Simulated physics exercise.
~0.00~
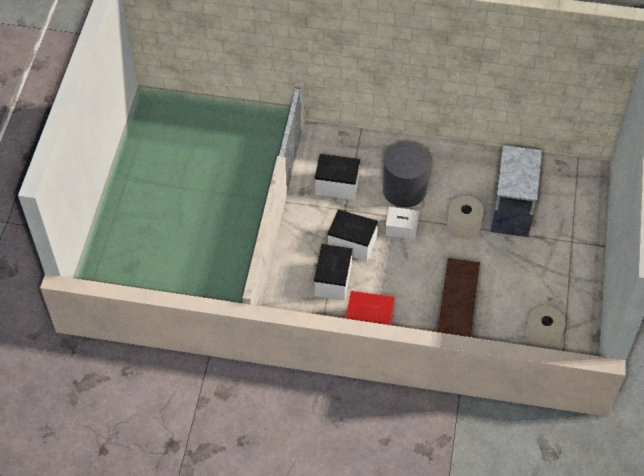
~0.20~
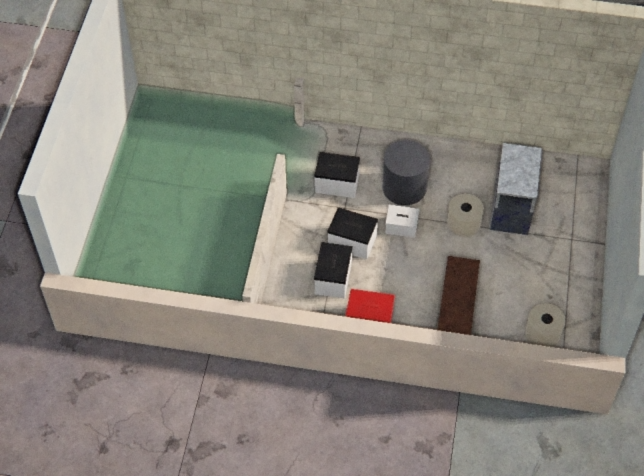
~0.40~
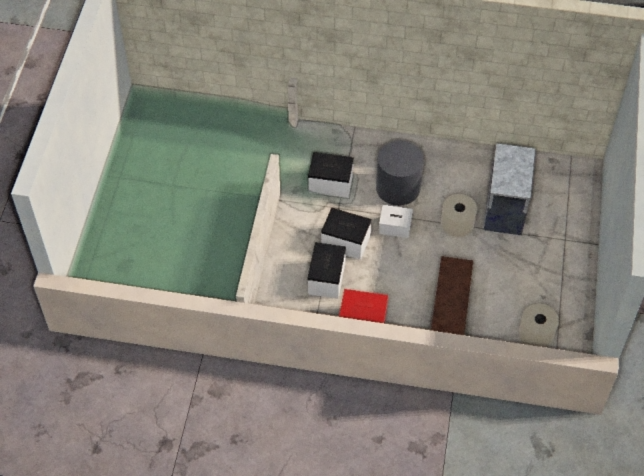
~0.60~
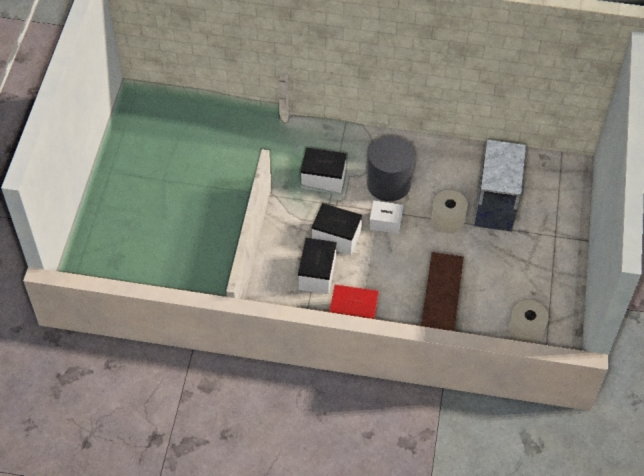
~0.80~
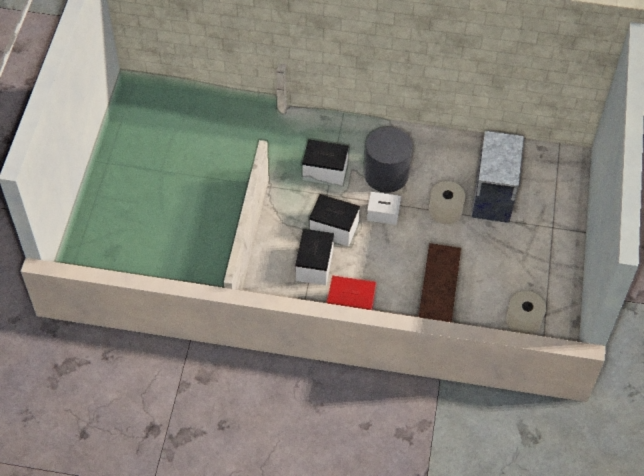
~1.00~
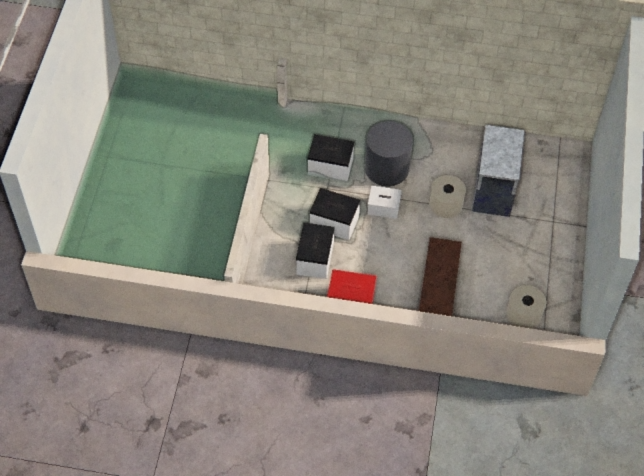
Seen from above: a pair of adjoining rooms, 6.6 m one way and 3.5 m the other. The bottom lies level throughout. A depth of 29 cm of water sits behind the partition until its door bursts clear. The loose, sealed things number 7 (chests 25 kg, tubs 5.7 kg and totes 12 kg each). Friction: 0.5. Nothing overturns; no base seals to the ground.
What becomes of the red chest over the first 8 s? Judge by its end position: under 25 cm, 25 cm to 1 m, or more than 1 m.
It is displaced negligibly.
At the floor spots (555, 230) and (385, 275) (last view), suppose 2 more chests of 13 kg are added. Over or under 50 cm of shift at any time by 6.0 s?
Taking them in turn, the first is above the mark and the second is below the mark.
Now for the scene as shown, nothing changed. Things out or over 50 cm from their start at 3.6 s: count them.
1 of them.
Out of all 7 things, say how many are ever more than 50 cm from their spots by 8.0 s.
The total is 2.
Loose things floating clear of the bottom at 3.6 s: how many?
The count is 0.
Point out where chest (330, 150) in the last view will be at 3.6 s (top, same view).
Position: About (344, 186).
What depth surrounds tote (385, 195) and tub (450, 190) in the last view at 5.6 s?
I'd put it at 5 cm and 3 cm respectively.
After 1.6 s the red chest is near (352, 286), 0.0 m from its start, aground; 0 afloat.
After 3.6 s the red chest is near (352, 286), 0.0 m from its start, aground; 0 afloat.
After 5.6 s the red chest is near (352, 286), 0.0 m from its start, aground; 1 afloat.
After 8.0 s the red chest is near (352, 286), 0.0 m from its start, aground; 2 afloat.
